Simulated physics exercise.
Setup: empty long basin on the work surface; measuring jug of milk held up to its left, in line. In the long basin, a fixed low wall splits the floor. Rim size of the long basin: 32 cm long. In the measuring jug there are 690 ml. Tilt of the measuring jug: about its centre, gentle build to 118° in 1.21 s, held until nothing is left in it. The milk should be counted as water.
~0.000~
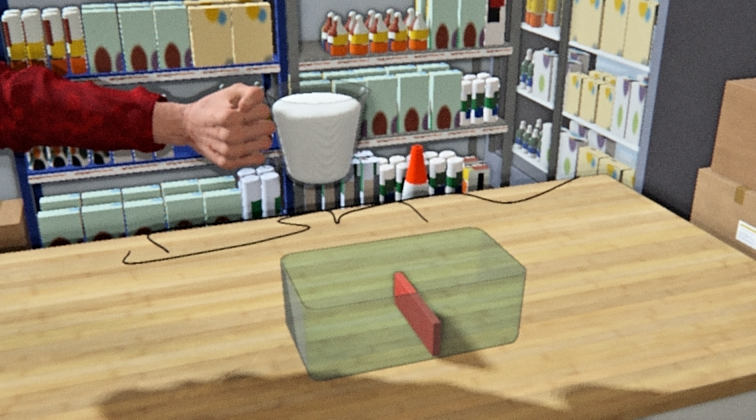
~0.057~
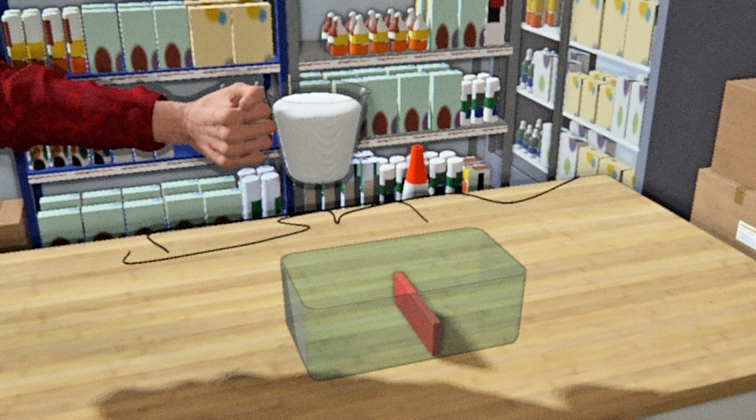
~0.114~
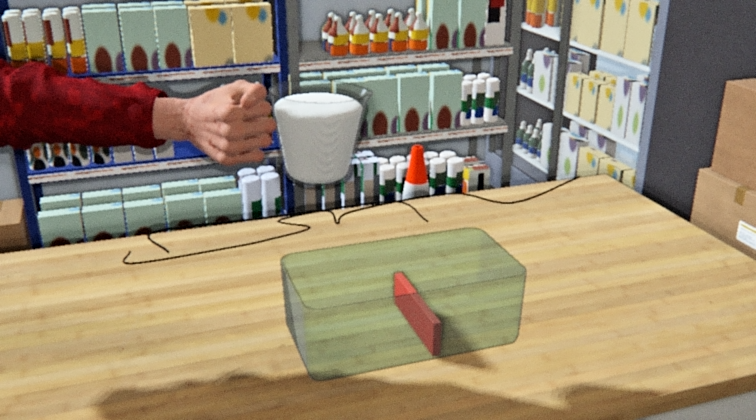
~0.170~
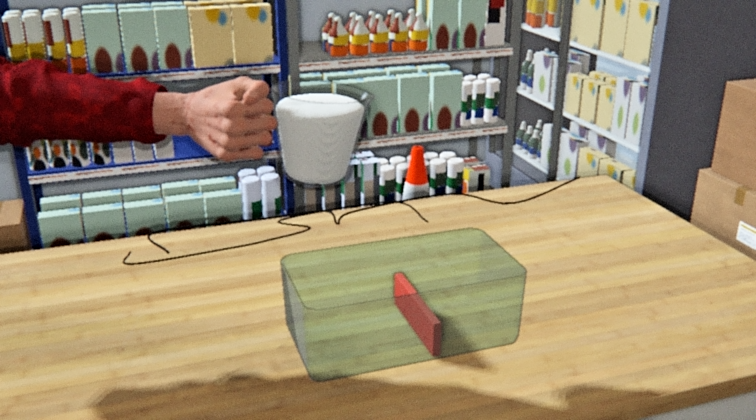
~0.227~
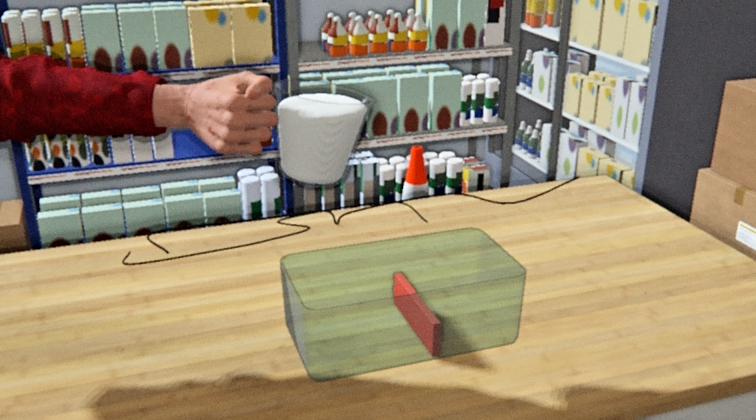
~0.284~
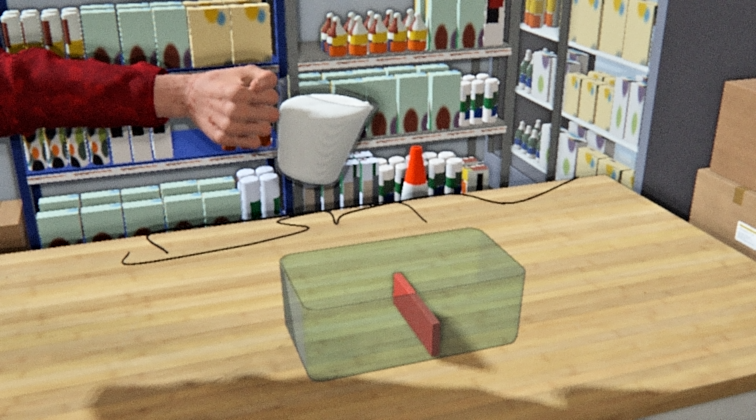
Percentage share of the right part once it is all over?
64 per cent.
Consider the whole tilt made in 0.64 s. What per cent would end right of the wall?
Then you'd be looking at around 35 in a hundred.
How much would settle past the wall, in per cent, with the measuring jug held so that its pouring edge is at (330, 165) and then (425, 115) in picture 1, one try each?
Respectively about 5 and 85 percent.
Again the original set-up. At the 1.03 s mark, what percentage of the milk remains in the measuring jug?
About 5 per cent.
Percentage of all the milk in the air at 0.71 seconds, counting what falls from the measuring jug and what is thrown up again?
30 %.
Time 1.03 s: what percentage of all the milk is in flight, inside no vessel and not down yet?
Roughly 16 %.
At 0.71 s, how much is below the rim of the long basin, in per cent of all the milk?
About 10 per cent.
After 0.71 s the tilt is 75° and 60 per cent is still to pour, 1 is left of the wall and 9 right of it.
After 1.03 s the tilt is 111° and 5 per cent is still to pour, 16 is left of the wall and 62 right of it.
After 1.35 s the tilt is 118° and 0 per cent is still to pour, 34 is left of the wall and 64 right of it.
After 1.71 s the tilt is 118° and 0 per cent is still to pour, 34 is left of the wall and 64 right of it.
In the end 34 per cent lies left of the wall, 64 right of it and 2 outside.
